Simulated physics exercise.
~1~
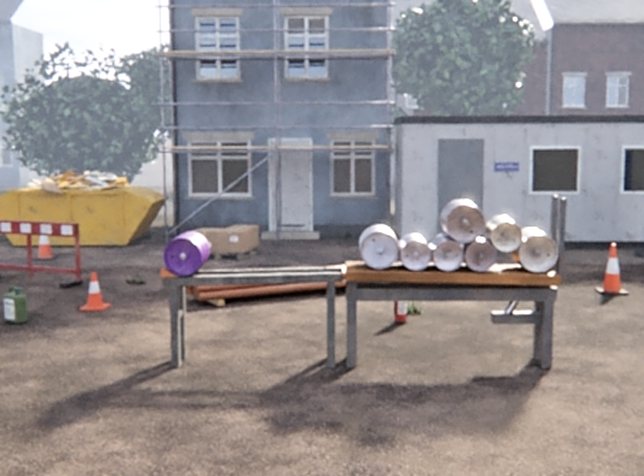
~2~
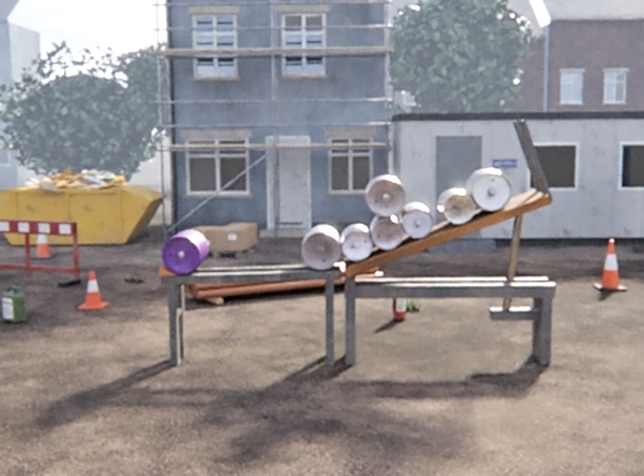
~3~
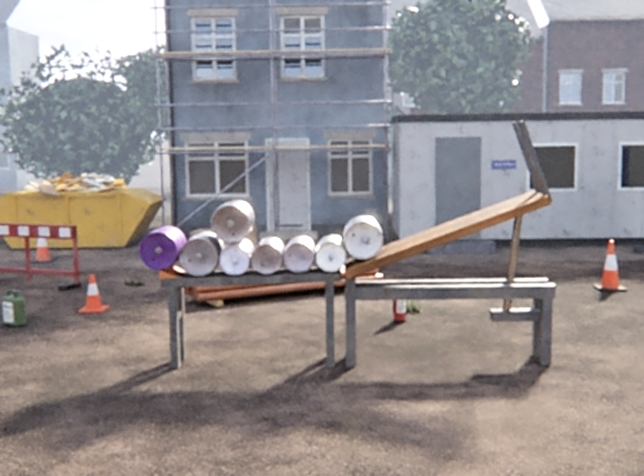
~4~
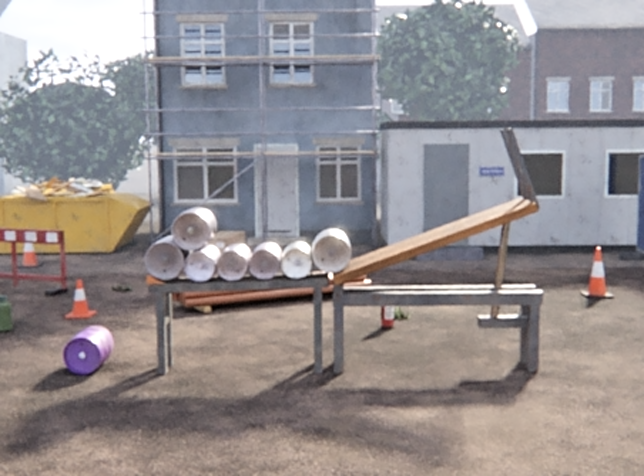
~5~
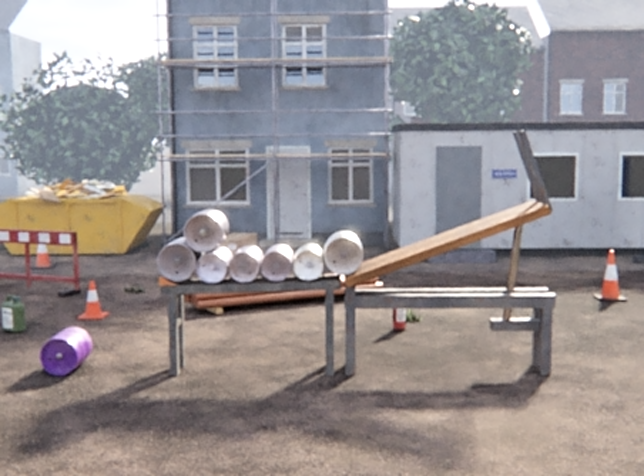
A wooden table on a building site tipped up on its right side, sending a pile of pale kegs rolling left onto a rack, where they bunched against a purple keg that went over the end and finished on the ground.
